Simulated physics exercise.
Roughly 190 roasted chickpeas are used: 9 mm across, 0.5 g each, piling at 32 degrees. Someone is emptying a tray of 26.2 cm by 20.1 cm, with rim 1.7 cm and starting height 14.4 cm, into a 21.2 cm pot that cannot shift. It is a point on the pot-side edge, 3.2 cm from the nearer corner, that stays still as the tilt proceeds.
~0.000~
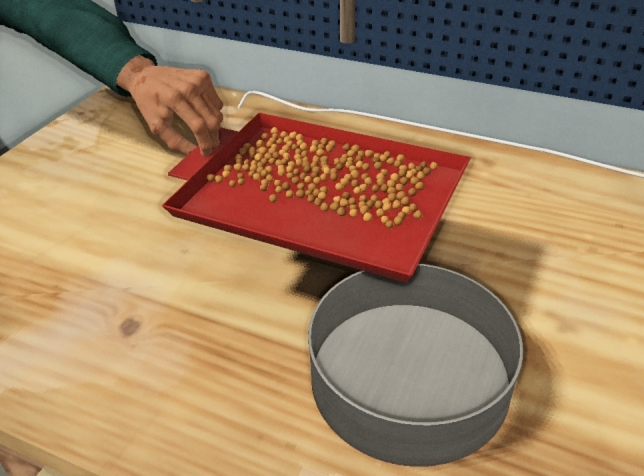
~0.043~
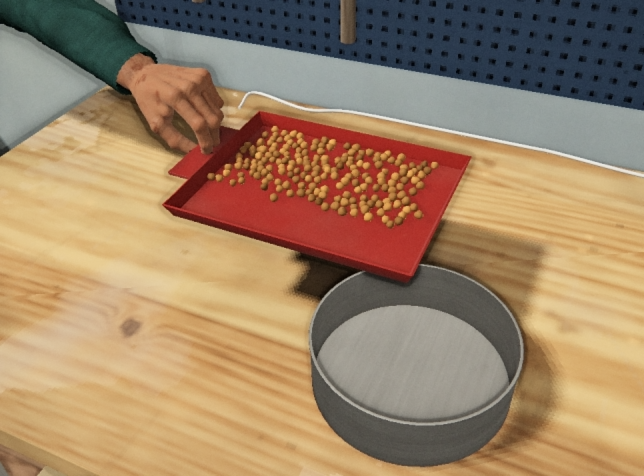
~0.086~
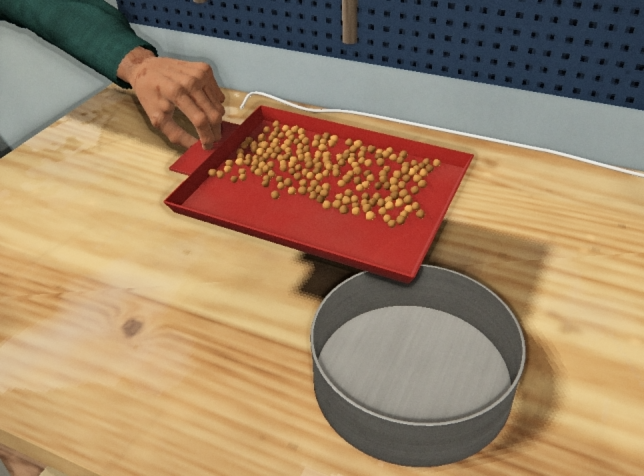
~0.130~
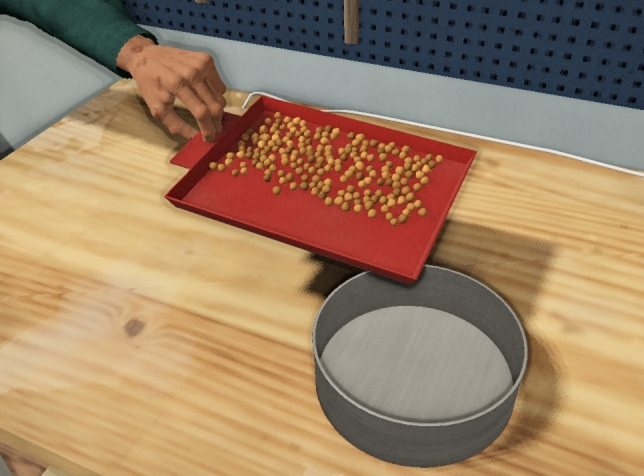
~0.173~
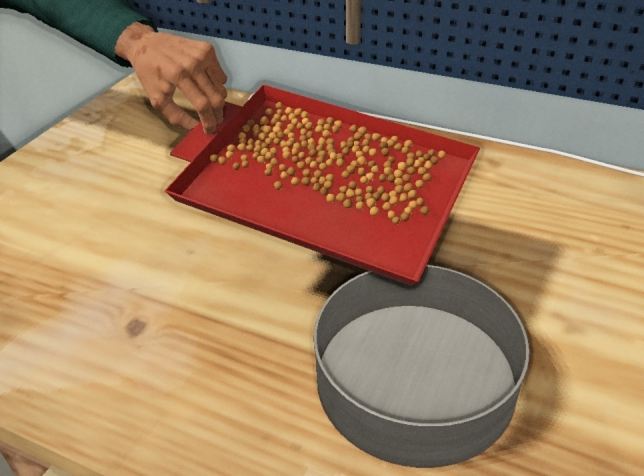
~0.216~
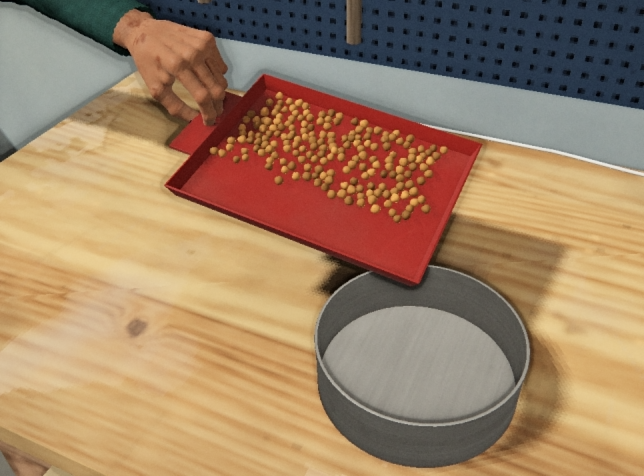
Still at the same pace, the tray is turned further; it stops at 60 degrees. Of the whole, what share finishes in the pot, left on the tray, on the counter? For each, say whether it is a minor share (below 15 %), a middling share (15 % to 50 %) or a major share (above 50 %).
I expect this. Pot - a middling share. Left on the tray - a major share. Counter - a minor share.
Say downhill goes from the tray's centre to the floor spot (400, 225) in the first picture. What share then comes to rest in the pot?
Roughly 15 per cent.
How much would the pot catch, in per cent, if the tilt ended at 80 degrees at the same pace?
It would be near 100 per cent.
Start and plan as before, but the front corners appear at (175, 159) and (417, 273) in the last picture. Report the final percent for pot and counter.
In the pot: 35 per cent; on the counter: 10 per cent.
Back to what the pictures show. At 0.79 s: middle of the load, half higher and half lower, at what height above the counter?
Roughly 18 centimetres, give or take.
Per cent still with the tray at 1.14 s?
Close to 65 in a hundred.
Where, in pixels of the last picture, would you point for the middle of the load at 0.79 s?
My estimate is roughly (395, 241).
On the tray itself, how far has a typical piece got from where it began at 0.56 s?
By then it sits near 5 cm from where it began.
Then, at 0.56 s, tilt 35 degrees; the tray holds 100 %, the pot 0 %.
Then, at 0.79 s, tilt 51 degrees; the tray holds 95 %, the pot 0 %.
After 1.14 s, tilt 60 degrees; the tray holds 65 %, the pot 35 %.
At rest (2.0 s), pot 40 %, tray 60 %, counter 0 %.
